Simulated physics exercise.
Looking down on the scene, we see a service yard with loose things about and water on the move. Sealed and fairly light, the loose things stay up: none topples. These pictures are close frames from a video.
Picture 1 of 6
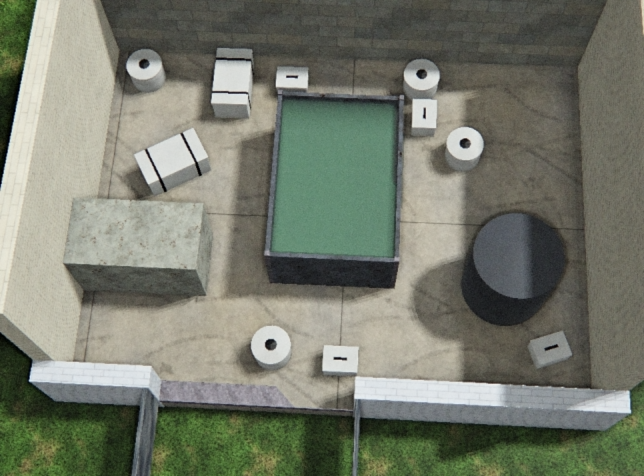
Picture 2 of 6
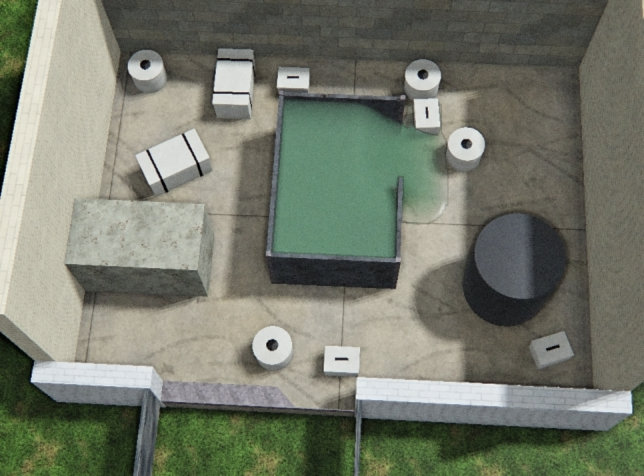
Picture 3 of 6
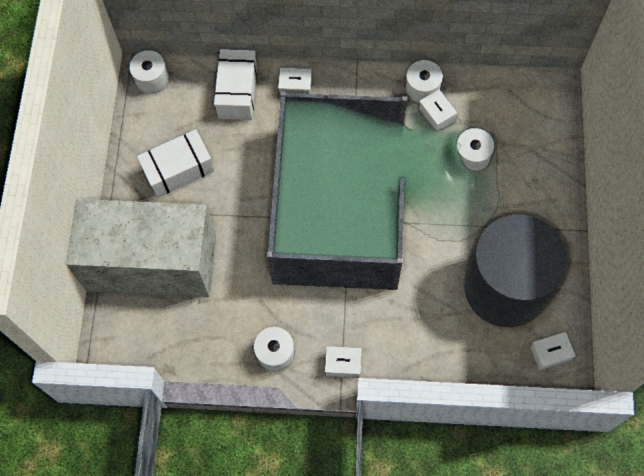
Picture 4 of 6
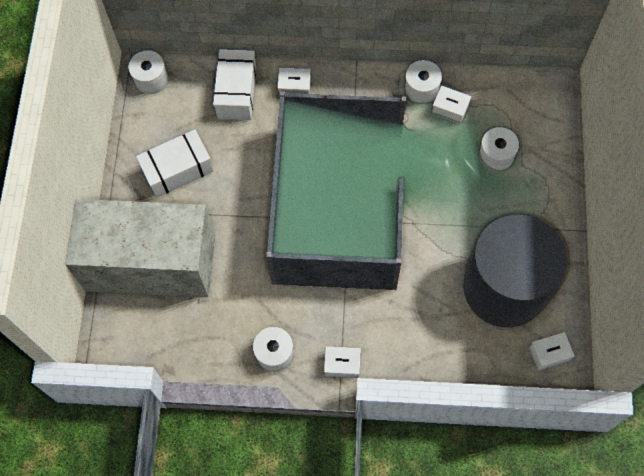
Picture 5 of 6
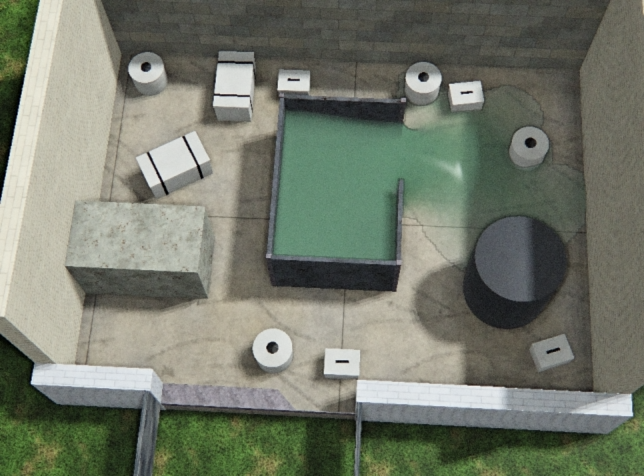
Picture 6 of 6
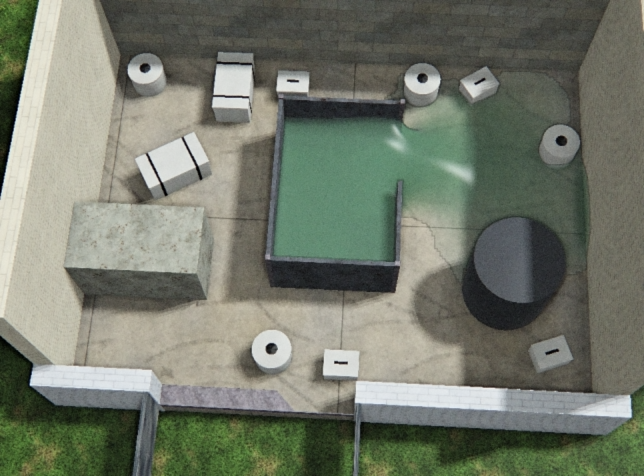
A large tank of green water opened on its right side, and the water spread across the yard floor, pushing a white tub and a small white box to the right while everything else stayed put.
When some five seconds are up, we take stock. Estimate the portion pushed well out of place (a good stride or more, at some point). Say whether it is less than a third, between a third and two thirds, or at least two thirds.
It is at least two thirds.
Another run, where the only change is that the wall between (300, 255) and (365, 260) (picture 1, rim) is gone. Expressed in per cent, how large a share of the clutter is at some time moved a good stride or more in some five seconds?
Roughly 30 percent.
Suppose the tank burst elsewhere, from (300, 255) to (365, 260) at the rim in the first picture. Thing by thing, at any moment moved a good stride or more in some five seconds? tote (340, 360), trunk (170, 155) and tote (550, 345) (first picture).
Here is how they go, in order: Dislodged that far, fails to go that far, and dislodged that far.
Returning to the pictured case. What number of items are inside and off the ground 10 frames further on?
Tally: 2.
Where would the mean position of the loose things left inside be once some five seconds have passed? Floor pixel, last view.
In the last view, somewhere about (220, 195).
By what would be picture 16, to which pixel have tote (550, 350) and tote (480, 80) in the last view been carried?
I'd guess close to (506, 376) and close to (525, 66).
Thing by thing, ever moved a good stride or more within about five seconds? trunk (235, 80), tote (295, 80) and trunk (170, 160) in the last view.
Taking them as listed, the first cleared the mark, the next cleared the mark, and the last remained nearby.
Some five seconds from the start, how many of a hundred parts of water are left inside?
Roughly 98 in a hundred.
A moment on, 2 of 10 are well off their spots; 2 afloat.
Next, 3 of 10 are well off their spots; 2 afloat.
Later, 5 of 10 are well off their spots; 5 afloat.
In the end, 8 of 10 are well off their spots, and 8 have been at some point; 4 afloat.
